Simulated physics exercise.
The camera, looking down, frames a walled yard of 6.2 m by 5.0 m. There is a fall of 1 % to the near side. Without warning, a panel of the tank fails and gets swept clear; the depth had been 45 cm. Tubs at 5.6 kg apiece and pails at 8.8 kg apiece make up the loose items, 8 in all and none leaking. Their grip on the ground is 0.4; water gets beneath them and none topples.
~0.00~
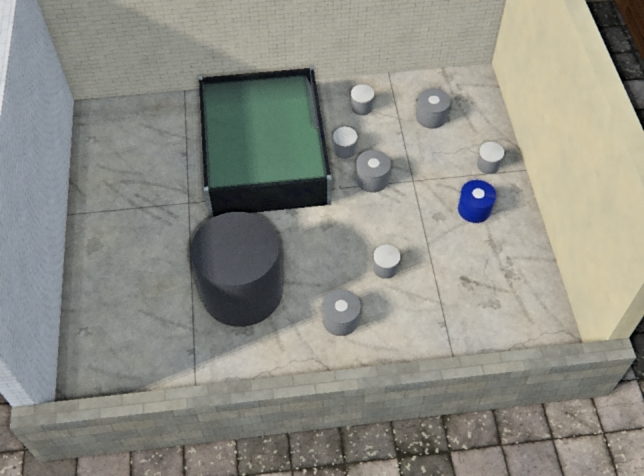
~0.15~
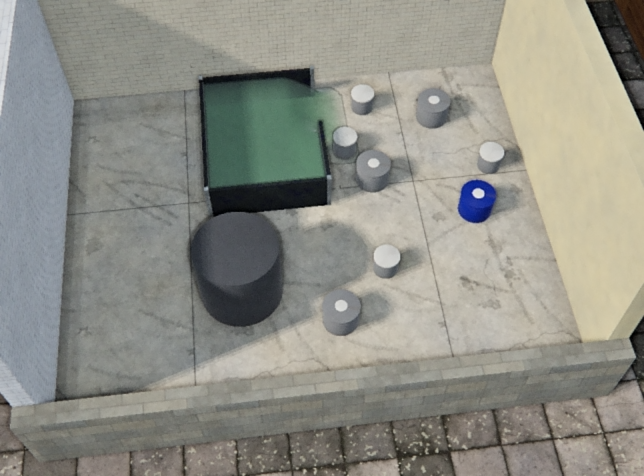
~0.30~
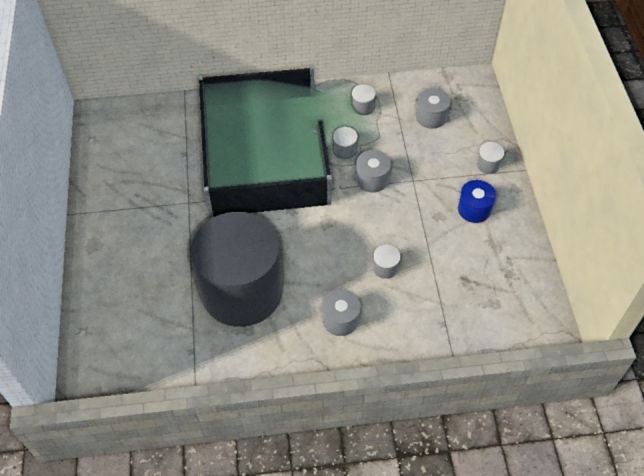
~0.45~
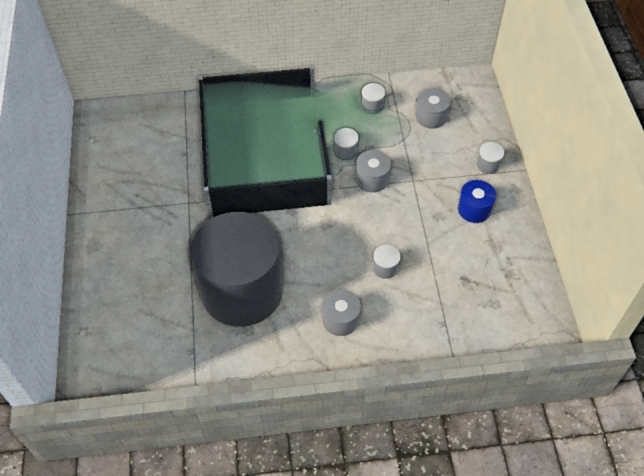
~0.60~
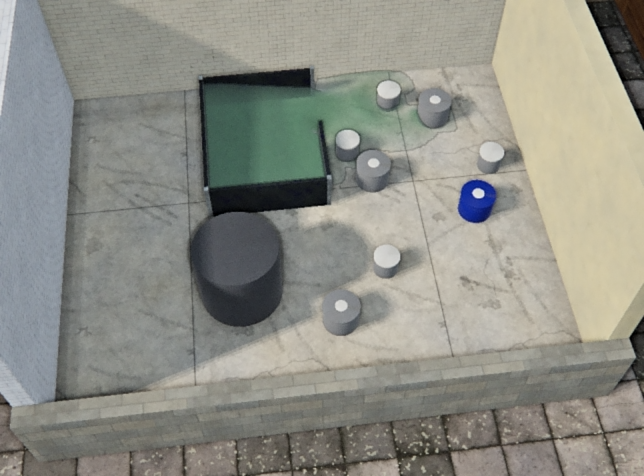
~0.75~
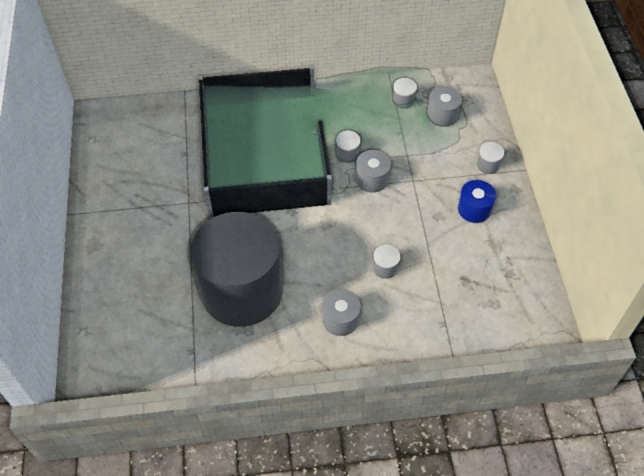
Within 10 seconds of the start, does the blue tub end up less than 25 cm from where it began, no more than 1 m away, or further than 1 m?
It ends up further than 1 m away.
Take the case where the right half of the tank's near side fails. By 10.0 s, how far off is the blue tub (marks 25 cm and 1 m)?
From there, the blue tub gets swept far.
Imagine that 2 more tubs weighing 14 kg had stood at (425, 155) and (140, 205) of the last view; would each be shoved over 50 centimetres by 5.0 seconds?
One by one: Beyond it, then within it.
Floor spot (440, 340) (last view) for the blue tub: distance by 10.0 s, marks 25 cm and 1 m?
By that time it is swept a long way.
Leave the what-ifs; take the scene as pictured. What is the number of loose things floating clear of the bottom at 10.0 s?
Count at that moment: 3.
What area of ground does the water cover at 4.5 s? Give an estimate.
About 17 m2.
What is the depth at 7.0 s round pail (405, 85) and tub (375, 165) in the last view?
Close to 11 and 1 centimetres.
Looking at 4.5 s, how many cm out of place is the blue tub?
Shift by then: About 250 cm.
After 2.0 s the blue tub is near (478, 194), 0.0 m from its start, aground; 2 afloat.
After 4.5 s the blue tub is near (413, 353), 2.5 m from its start, afloat; 2 afloat.
After 7.0 s the blue tub is near (118, 345), 4.8 m from its start, aground; 3 afloat.
After 10.0 s the blue tub is near (111, 223), 4.6 m from its start, afloat; 3 afloat.
